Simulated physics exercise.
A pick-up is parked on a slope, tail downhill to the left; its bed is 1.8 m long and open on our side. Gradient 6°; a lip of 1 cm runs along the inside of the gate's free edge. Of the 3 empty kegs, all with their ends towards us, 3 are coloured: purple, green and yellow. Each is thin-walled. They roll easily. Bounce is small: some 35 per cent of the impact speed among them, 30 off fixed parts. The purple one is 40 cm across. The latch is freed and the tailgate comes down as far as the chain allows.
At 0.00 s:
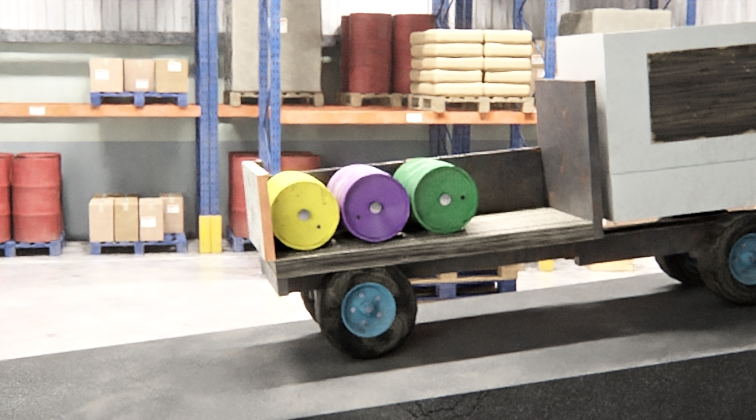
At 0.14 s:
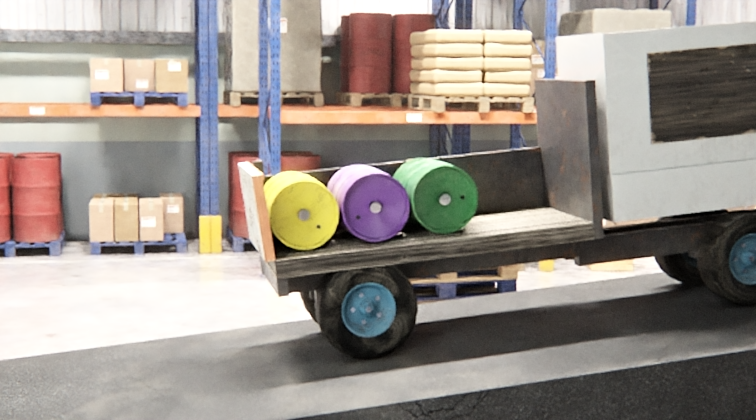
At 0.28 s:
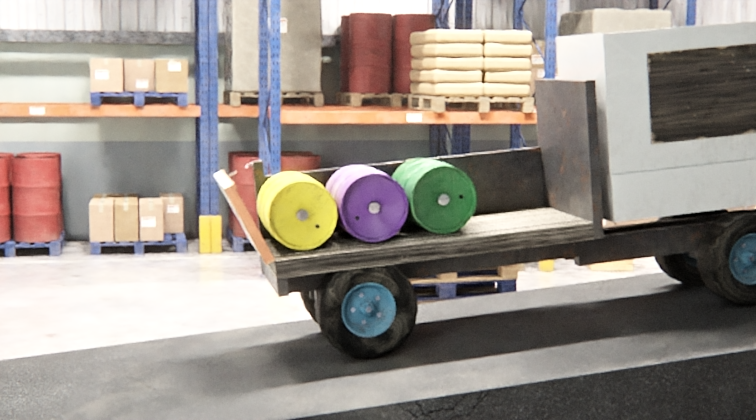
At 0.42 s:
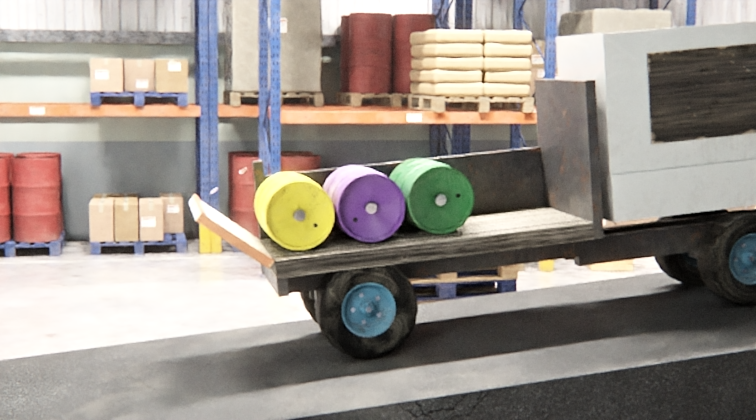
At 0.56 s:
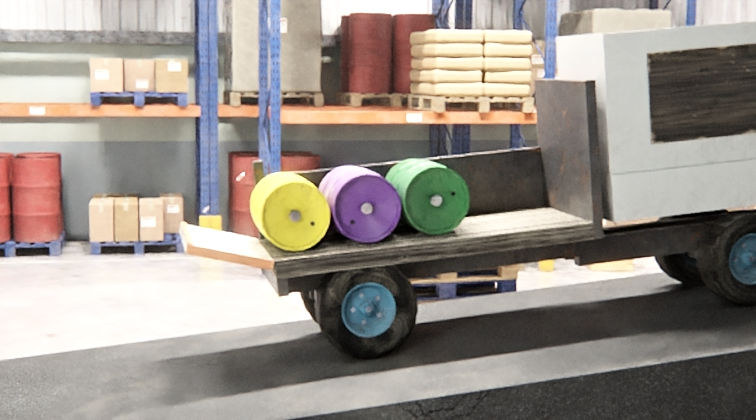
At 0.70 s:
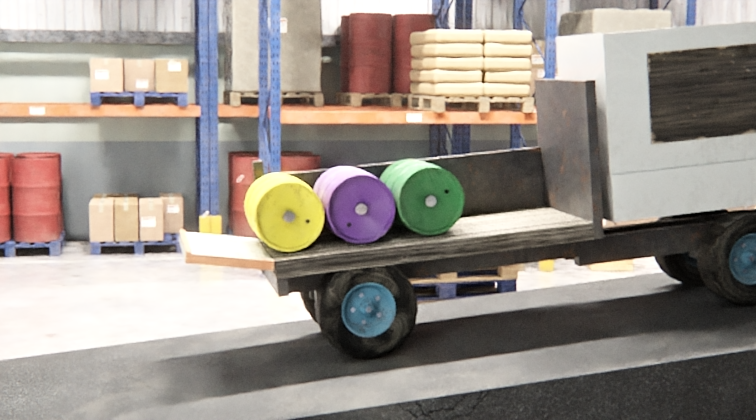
At first, yellow, purple and green barrels lie side by side on a sloping truck bed, the yellow one against the raised tailgate. The tailgate swings down to the left until it is nearly level, and the three barrels roll slightly left, staying close together on the bed.
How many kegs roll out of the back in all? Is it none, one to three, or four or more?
That makes none of the 3.
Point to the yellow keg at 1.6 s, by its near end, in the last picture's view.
At about (237, 216).
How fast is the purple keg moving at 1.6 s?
Roughly 0.3 m/s.
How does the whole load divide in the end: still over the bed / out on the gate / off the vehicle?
In that order: 2, 1, 0.
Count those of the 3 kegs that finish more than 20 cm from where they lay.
3 of them.
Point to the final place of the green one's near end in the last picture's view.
Around (355, 210).
Then, 1.6 s in, purple is on the bed, 25 cm short of the hinge, rolling left; green is on the bed, 65 cm short of the hinge, rolling left; yellow is on the gate, 15 cm past the hinge, rolling left; 0 out so far.
In the end (2.7 s), purple is on the bed, 10 cm short of the hinge; green is on the bed, 50 cm short of the hinge; yellow is on the gate, 30 cm past the hinge; 0 out so far.
